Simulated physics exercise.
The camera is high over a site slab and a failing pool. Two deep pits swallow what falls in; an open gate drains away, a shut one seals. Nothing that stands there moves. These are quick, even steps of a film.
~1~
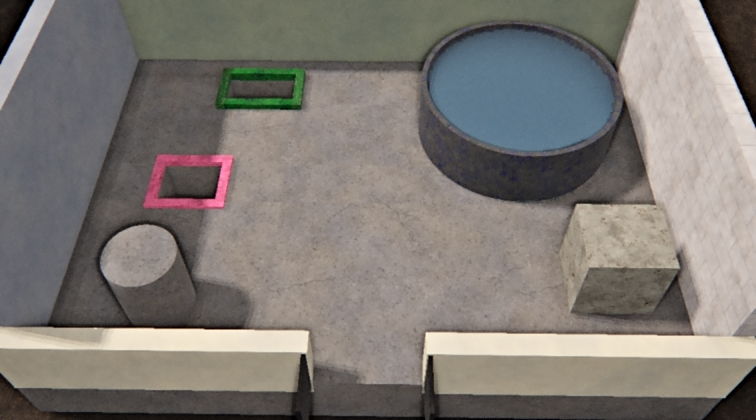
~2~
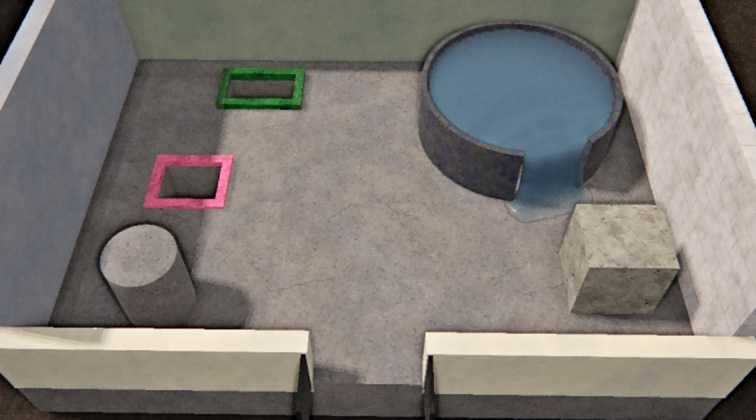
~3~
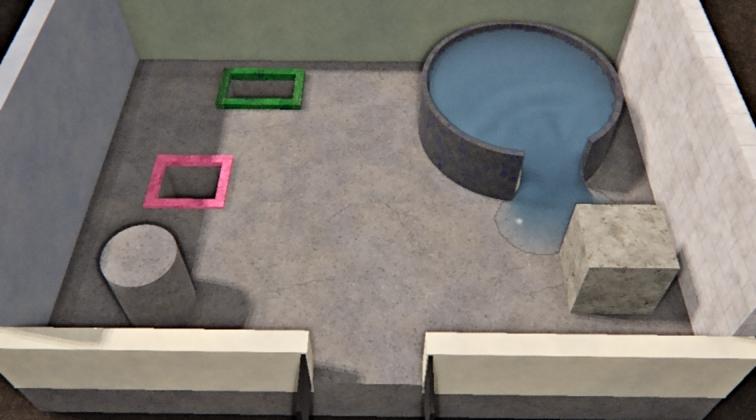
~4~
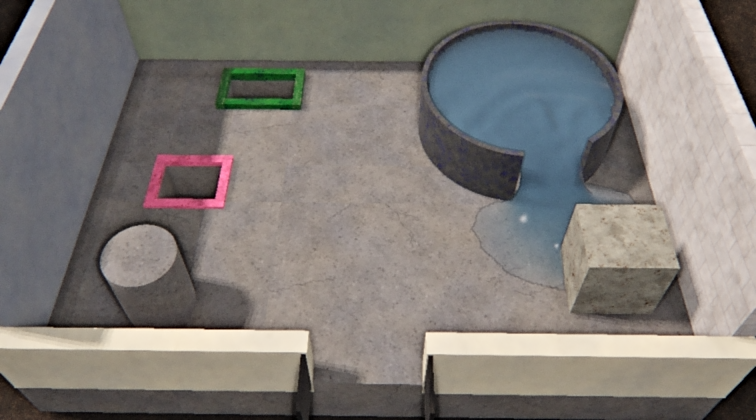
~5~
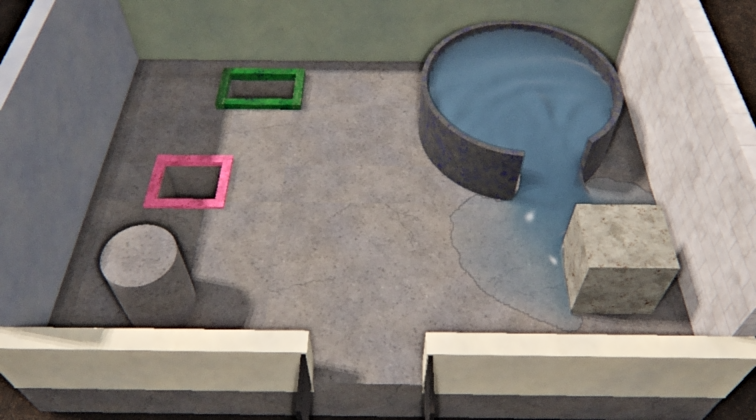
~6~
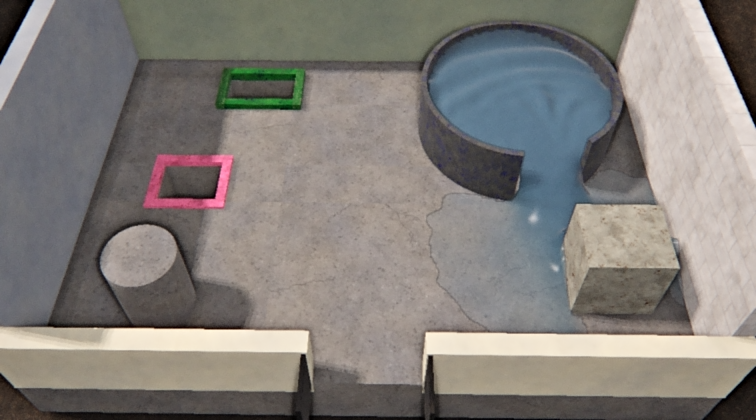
In this clip, water fills a round stone pool until a gap opens in its front wall and water pours out, spreading across the grey slab around a stone block, while a cylinder and green and pink rimmed pits remain unchanged.
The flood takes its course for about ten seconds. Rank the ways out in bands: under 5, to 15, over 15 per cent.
One by one: The gate takes from 5 to 15 %; the pink pit takes from 5 to 15 %; the green pit takes not even 5 %.
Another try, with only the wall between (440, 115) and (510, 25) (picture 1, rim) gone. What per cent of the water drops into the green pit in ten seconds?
Roughly, in per cent: Green 20.
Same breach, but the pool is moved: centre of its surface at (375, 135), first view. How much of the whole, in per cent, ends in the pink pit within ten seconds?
Roughly, in per cent: Pink 0.
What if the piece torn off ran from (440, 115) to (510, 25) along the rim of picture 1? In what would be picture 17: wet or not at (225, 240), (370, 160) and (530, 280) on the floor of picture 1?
As listed: Wet, wet, not flooded.
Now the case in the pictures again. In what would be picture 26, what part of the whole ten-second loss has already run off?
About 15 per cent.
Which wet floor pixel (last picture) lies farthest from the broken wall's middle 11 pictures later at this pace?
Around (215, 361).
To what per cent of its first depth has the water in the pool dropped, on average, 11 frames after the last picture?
Roughly 62 per cent.
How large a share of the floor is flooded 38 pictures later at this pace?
Some 85 per cent.
A moment on, water covers 20 % of the floor; the gate 0 %, the pink pit 0 %, the green pit 0 %.
Next, water covers 35 % of the floor; the gate 1 %, the pink pit 0 %, the green pit 0 %.
Then, water covers 50 % of the floor; the gate 3 %, the pink pit 0 %, the green pit 0 %.
Later, water covers 85 % of the floor; the gate 6 %, the pink pit 2 %, the green pit 0 %.
In the end, water covers 100 % of the floor; the gate 9 %, the pink pit 7 %, the green pit 0 %.
